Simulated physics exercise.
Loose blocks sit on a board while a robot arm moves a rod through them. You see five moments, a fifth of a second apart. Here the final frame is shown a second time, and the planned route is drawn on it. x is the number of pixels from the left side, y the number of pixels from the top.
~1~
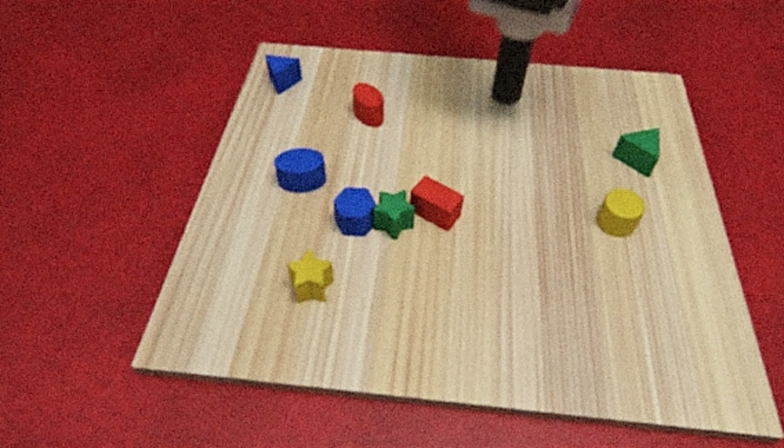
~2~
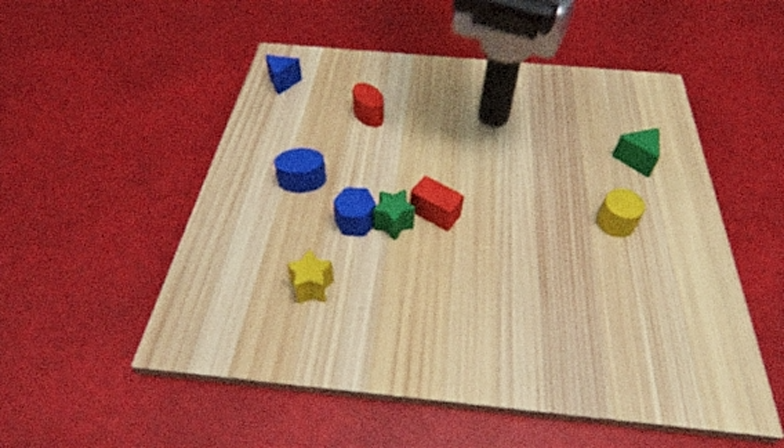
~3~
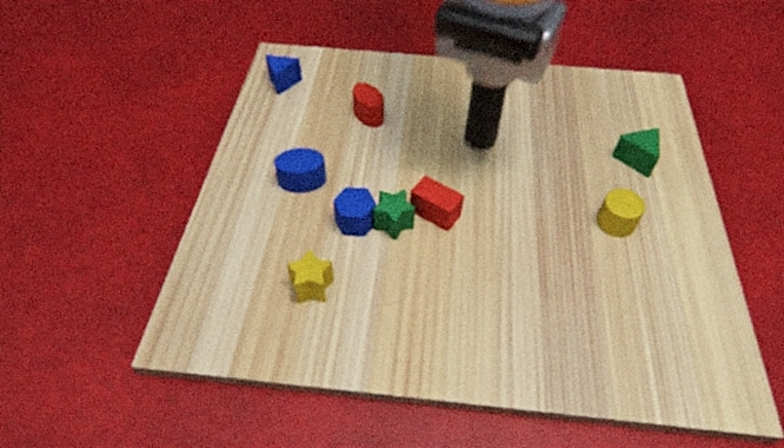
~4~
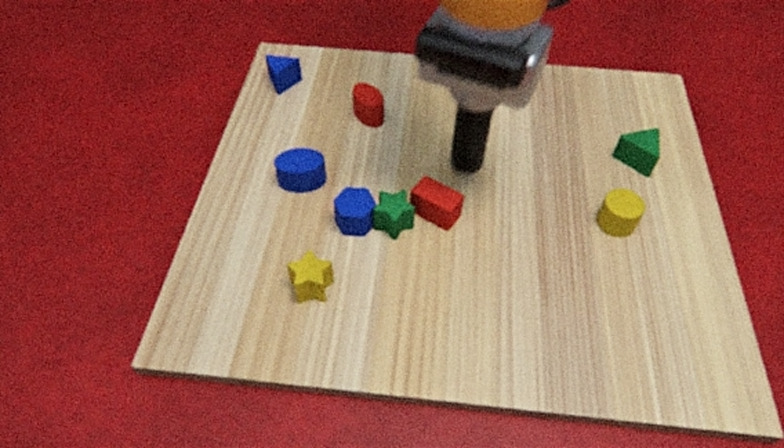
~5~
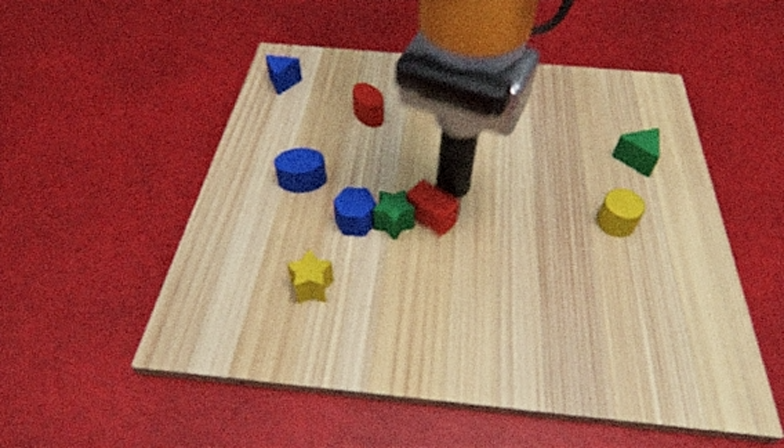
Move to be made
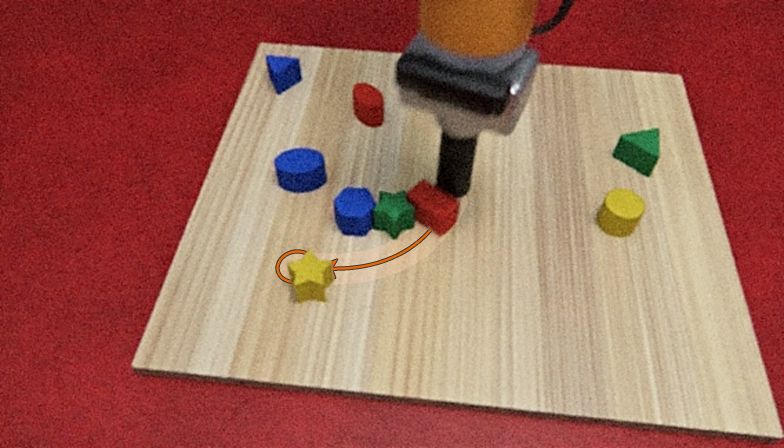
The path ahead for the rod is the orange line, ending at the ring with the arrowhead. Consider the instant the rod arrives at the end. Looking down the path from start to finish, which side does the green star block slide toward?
It shifts to the right.
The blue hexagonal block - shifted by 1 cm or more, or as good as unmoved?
It shifts position.
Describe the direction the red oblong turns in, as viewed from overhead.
Looking down on the board, it turns counter-clockwise.
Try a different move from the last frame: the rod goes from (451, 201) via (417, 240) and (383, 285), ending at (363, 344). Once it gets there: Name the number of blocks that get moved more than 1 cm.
I count three at least.
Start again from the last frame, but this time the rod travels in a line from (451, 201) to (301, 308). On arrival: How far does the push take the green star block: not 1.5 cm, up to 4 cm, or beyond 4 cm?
Shift: Over 4 cm.
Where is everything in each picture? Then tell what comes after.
In the first frame, rod tip at (506, 95); block tops, yellow star block at (309, 268); blue hexagonal block at (355, 201); green star block at (394, 203); red oblong at (438, 193).
In the second frame, rod at (493, 117); blocks unchanged.
In the third frame, rod at (480, 139); blocks unchanged.
In the fourth frame, rod at (467, 163); blocks unchanged.
In the fifth frame, rod at (453, 186); yellow star block at (309, 268); blue hexagonal block at (355, 201); green star block at (394, 203); red oblong at (433, 197).
Path on the board, from (451, 201) by way of (419, 241) and (362, 266) to (296, 266).
The first path, step by step. One third of the way, rod at (419, 228); blue hexagonal block at (331, 201), turned 40° clockwise; green star block at (356, 220), turned 25° clockwise; red oblong at (388, 235), turned 45° clockwise.
Two thirds of the way, rod at (361, 253); yellow star block at (296, 274), turned 20° clockwise; blue hexagonal block at (320, 199), turned 65° clockwise; green star block at (317, 230), turned 85° clockwise; red oblong at (332, 264), turned 20° clockwise.
At the end, rod at (293, 253); yellow star block at (256, 301), turned 15° anticlockwise; blue hexagonal block at (319, 198), turned 70° clockwise; green star block at (284, 219), turned 155° clockwise; red oblong at (280, 275), turned 20° anticlockwise.
